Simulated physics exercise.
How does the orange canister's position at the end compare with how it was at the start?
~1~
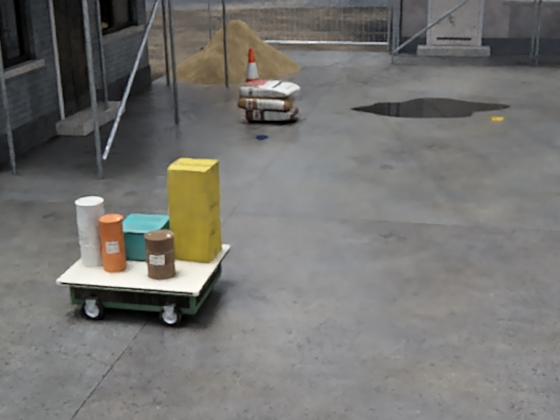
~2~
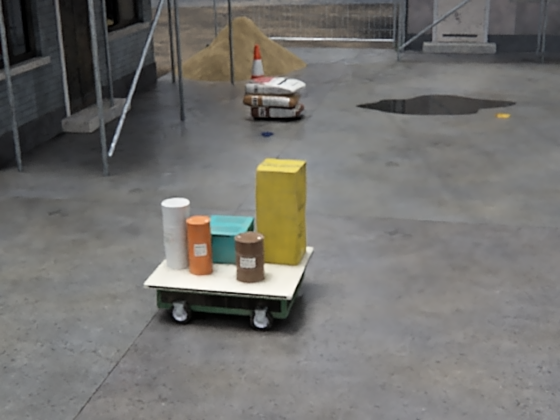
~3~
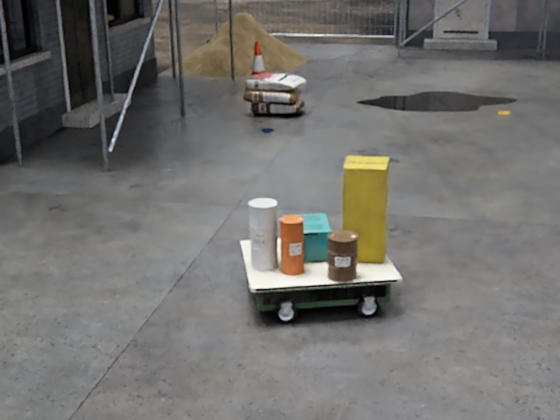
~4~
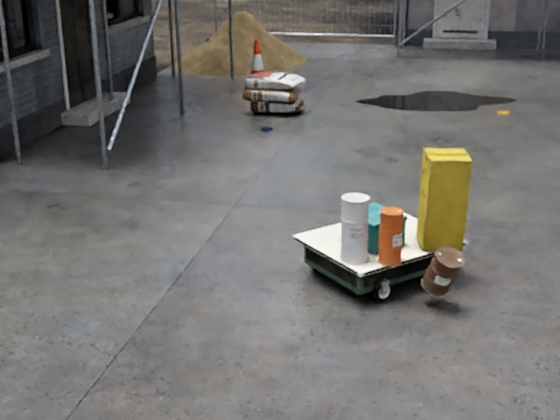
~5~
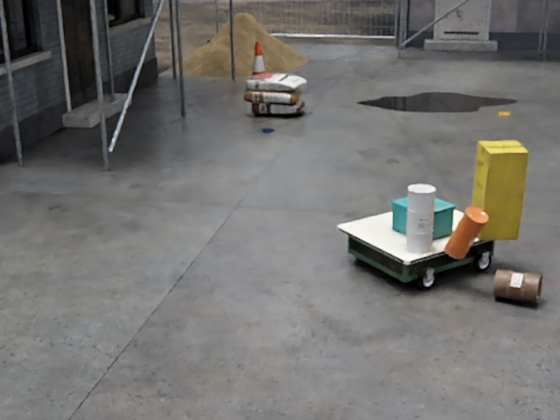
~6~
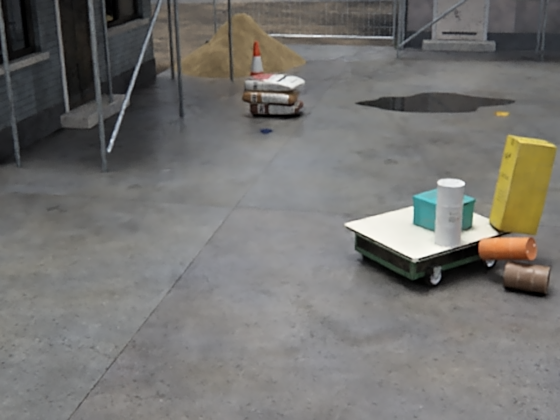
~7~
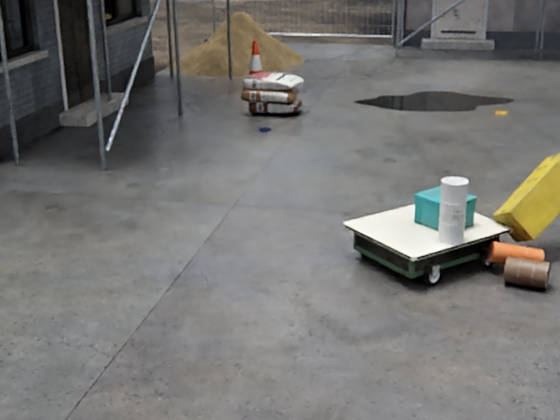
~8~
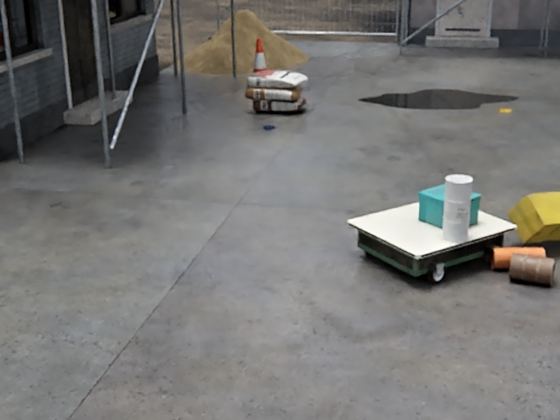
At the start the orange canister stands upright on the cart, but by the end it is lying on its side on the floor, next to the brown canister.
A low, flat cart carrying a tall yellow box, a turquoise tote and white, orange and brown canisters rolls rightward across a grey concrete yard, seen from slightly above. Scaffold poles stand at left, with a sand heap, a cone on stacked sacks and a dark puddle behind. As the cart turns, the brown canister tips off the near right side and lands on its side. The orange canister topples after it. The cart stops while the yellow box leans and falls to the floor at right, leaving the white canister upright beside the tote on the deck.
